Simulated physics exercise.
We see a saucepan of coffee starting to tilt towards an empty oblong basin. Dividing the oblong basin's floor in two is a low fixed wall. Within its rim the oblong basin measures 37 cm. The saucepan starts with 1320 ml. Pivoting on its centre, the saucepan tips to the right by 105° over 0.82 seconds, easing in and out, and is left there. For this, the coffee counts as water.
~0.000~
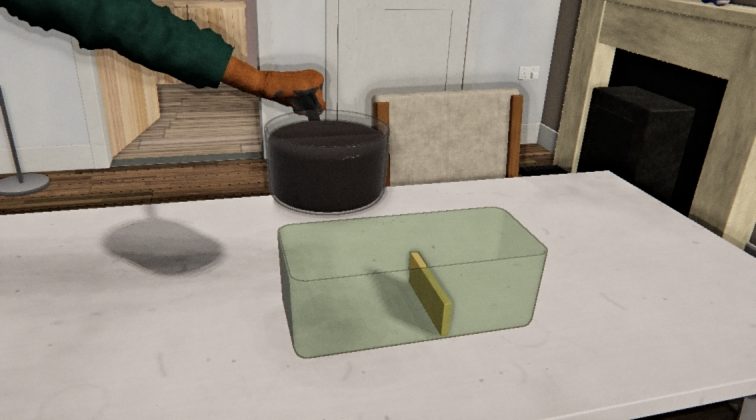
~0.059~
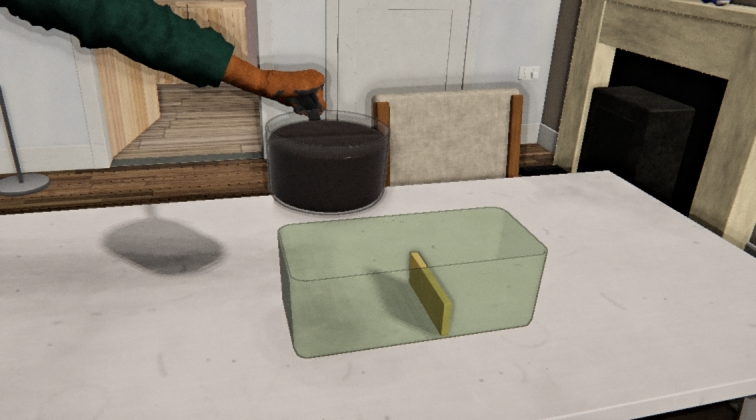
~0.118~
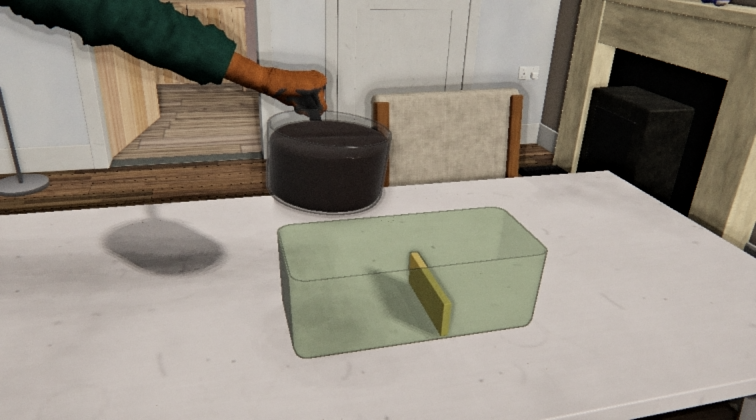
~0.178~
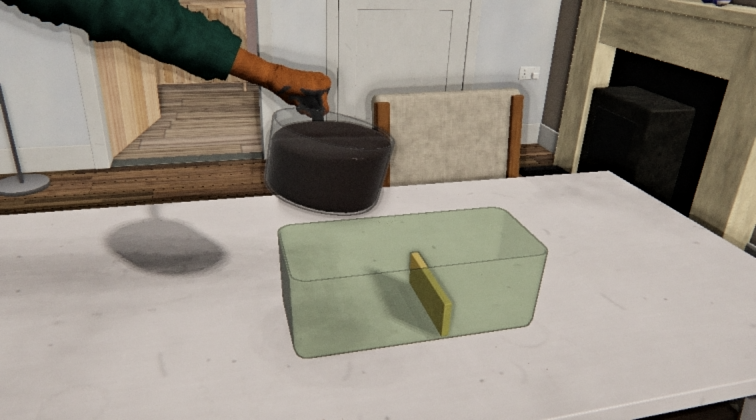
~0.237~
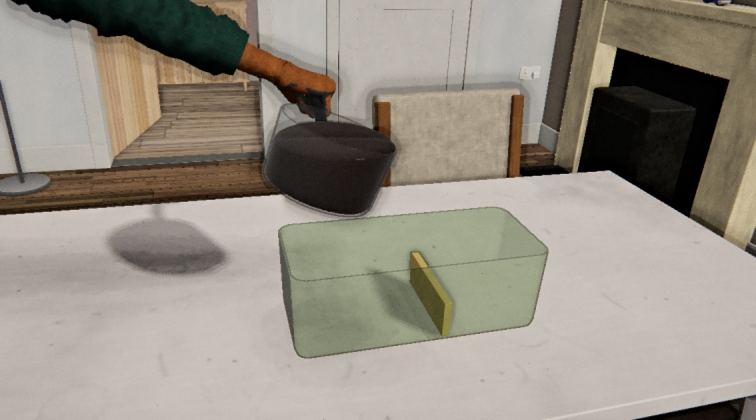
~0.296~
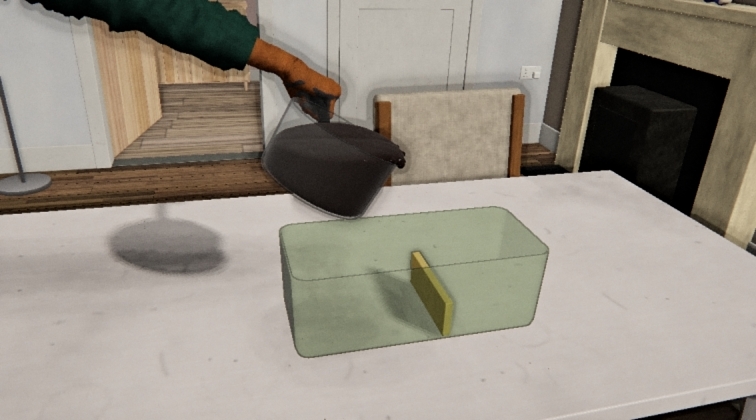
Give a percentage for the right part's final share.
My figure is 34 %.
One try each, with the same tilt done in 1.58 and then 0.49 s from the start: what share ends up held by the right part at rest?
50 in a hundred, followed by 20 in a hundred.
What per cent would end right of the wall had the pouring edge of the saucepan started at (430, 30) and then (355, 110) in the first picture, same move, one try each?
Some 80 and 5 per cent, in that order.
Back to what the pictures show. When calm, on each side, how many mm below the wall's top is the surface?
On the left it's about 30 mm; on the right, about 34 mm.
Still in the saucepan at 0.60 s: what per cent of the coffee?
38 %.
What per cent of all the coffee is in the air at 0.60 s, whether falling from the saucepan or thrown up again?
Share: Roughly 32 per cent.
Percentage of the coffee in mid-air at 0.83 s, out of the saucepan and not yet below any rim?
Around 6 percent of it is airborne.
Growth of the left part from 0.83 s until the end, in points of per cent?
That works out to roughly 12 per cent of the whole.
By 0.60 s the tilt is 88° and 37 per cent is still to pour, 12 is left of the wall and 19 right of it.
By 0.83 s the tilt is 105° and 8 per cent is still to pour, 53 is left of the wall and 34 right of it.
By 1.06 s the tilt is 105° and 1 per cent is still to pour, 59 is left of the wall and 34 right of it.
By 1.32 s the tilt is 105° and 0 per cent is still to pour, 64 is left of the wall and 34 right of it.
At rest 64 per cent lies left of the wall, 34 right of it and 2 outside.
